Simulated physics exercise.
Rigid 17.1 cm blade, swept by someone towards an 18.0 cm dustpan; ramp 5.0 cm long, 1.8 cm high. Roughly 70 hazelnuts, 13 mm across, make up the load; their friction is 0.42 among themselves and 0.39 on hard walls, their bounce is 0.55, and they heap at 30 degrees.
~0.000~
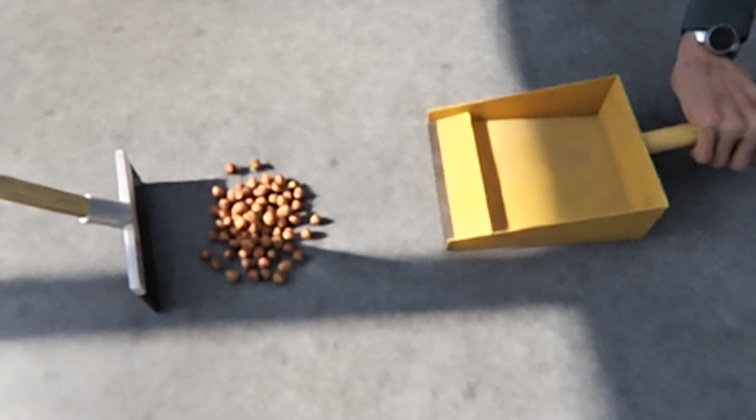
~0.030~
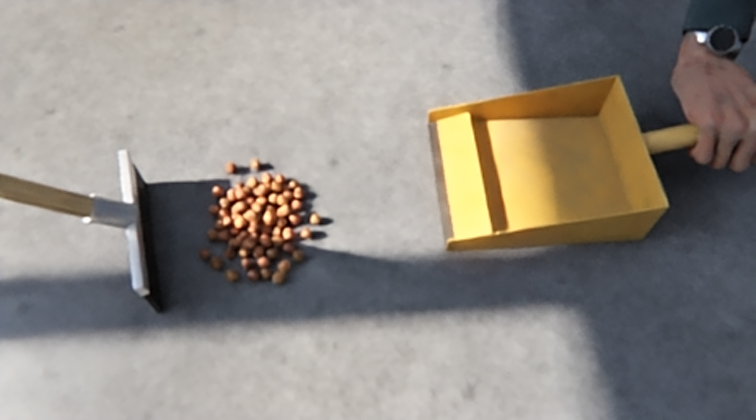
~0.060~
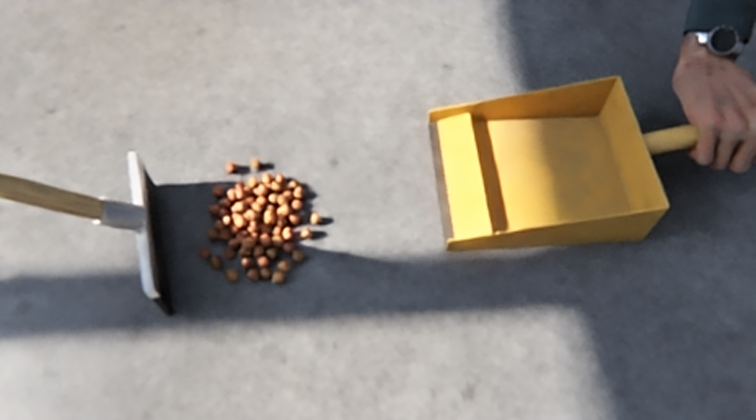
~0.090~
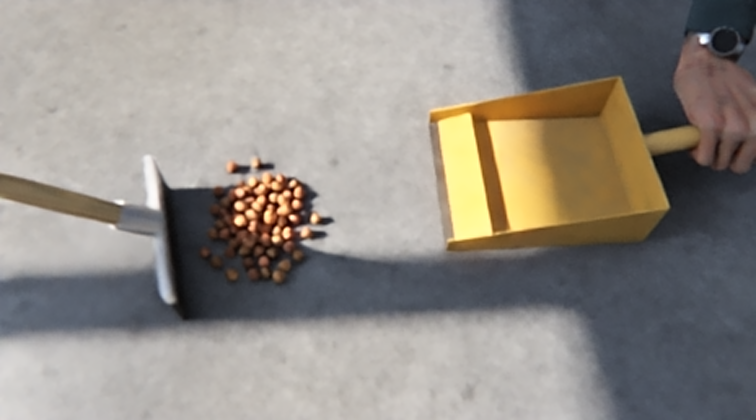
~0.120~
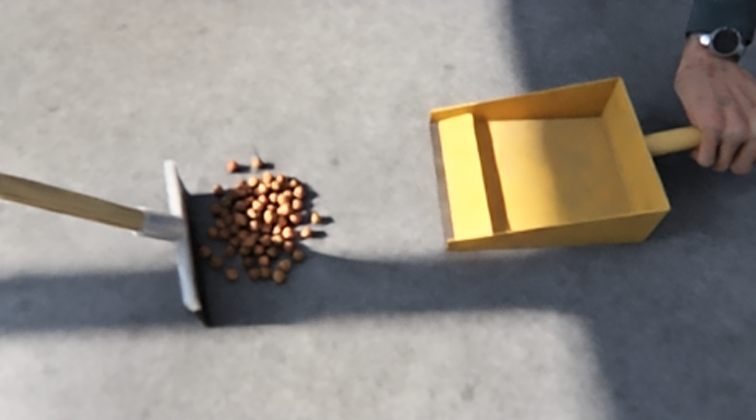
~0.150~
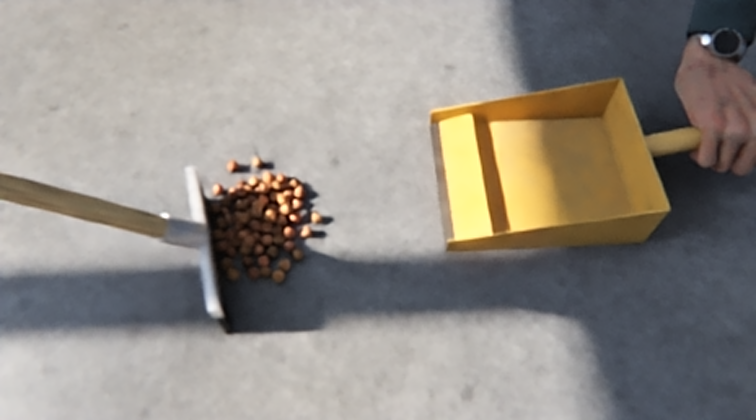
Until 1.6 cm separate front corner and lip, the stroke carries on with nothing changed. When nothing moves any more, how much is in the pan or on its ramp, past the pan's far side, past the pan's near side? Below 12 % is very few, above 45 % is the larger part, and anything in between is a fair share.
In the pan or on its ramp: Very few, past the pan's far side: Very few, past the pan's near side: A fair share.
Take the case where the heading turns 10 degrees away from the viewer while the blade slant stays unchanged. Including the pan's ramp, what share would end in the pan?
Estimate: 10 % in pan or on ramp.
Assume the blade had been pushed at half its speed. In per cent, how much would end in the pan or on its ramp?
Share: About 0 %.
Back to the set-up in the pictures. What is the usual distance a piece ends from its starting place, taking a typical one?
Median: Approx. 18 cm.
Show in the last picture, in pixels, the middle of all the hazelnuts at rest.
Near (420, 201).
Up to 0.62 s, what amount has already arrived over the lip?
5 %.
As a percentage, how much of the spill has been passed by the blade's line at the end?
Around 30 in a hundred.
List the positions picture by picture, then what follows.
The first frame shows blade from (139, 289) to (124, 159), moved 0.0 cm, 0 of the pieces shifted so far; middle of the pieces at (261, 220); pan at (544, 177).
The second frame shows blade from (143, 289) to (127, 159), moved 0.4 cm, 0 of the pieces shifted so far; middle of the pieces at (261, 220).
The third frame shows blade from (153, 292) to (137, 161), moved 1.5 cm, 0 of the pieces shifted so far; middle of the pieces at (261, 219).
The fourth frame shows blade from (170, 297) to (152, 165), moved 3.4 cm, 0 of the pieces shifted so far; middle of the pieces at (261, 219).
The fifth frame shows blade from (193, 304) to (173, 170), moved 5.9 cm, 0 of the pieces shifted so far; middle of the pieces at (262, 218).
The sixth frame shows blade from (217, 312) to (194, 176), moved 8.5 cm, 5 of the pieces shifted so far; middle of the pieces at (262, 218); pan at (546, 179). The blade's pace is about 0.85 m/s, heading 22 degrees towards the viewer's side.
After 0.30 s, middle of the blade 13 cm from the lip; 0 % over the lip, far side 0 %, near side 20 %.
Then, at 0.39 s, middle of the blade 6 cm from the lip; 0 % over the lip, far side 0 %, near side 25 %.
Then, at 0.62 s, middle of the blade 4 cm from the lip; 5 % over the lip, far side 5 %, near side 25 %.
In the end, at 1.6 s, pan 5 %, far side 5 %, near side 30 %, in front of the lip or behind the blade 60 %.
